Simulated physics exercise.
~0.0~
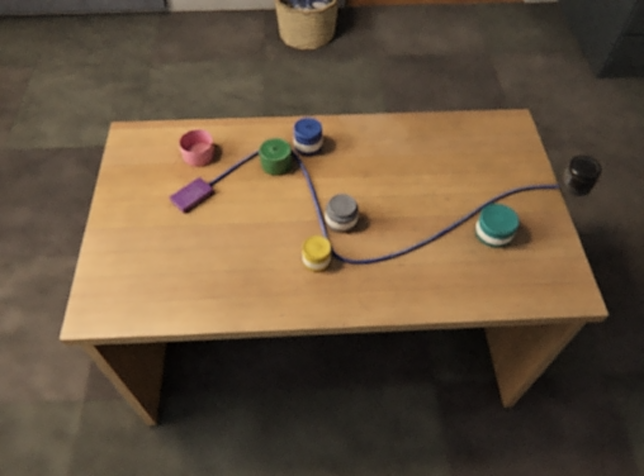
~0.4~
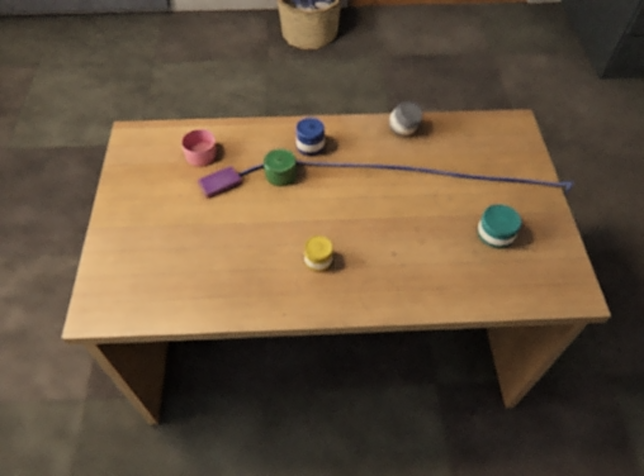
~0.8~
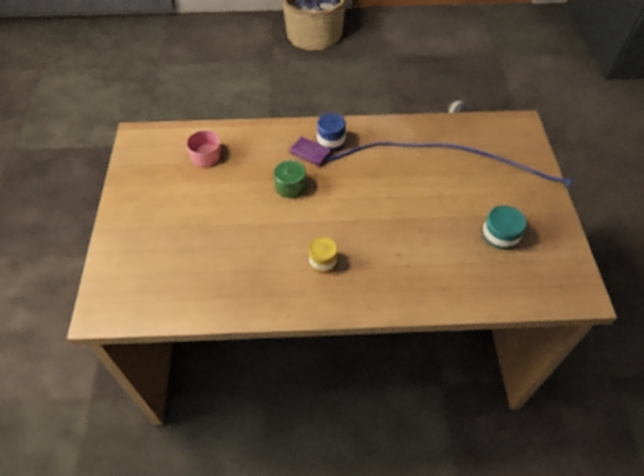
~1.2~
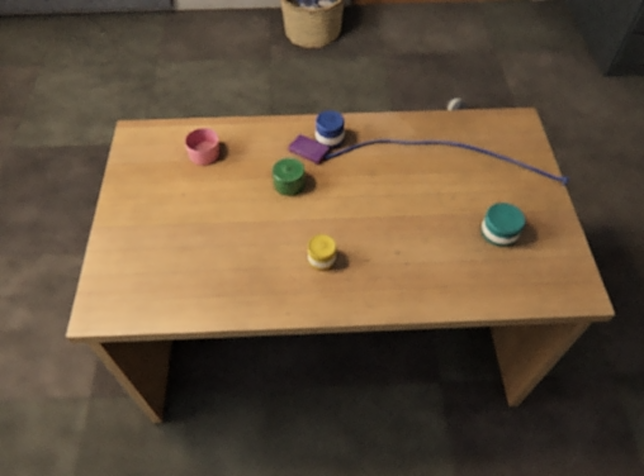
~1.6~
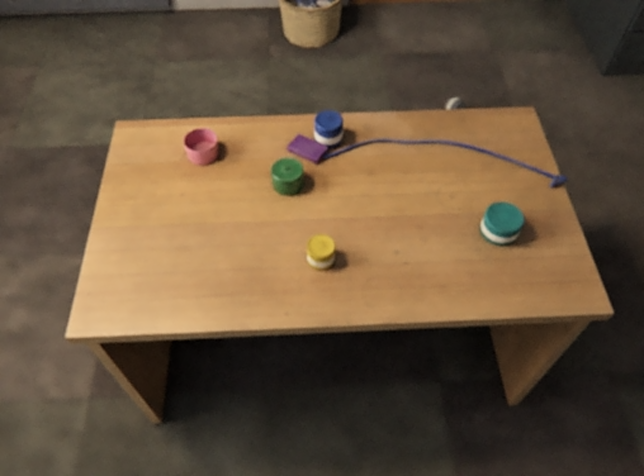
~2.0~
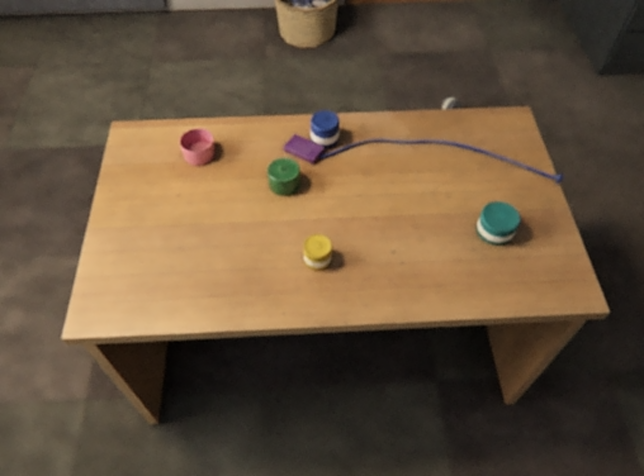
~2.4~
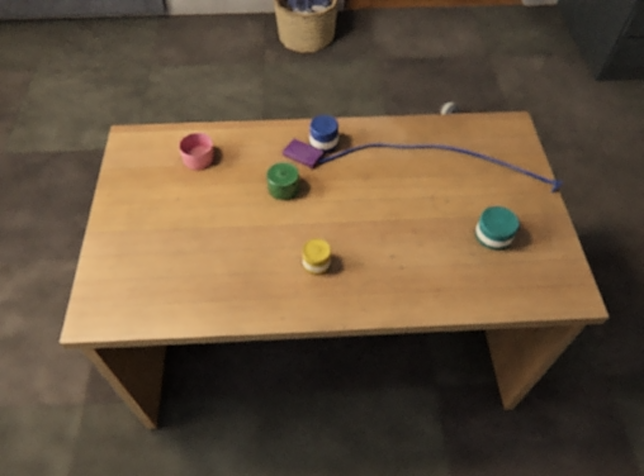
Wooden desk with a blue cable dragging a purple phone right as the grey jar slides off the back, the rest remaining.
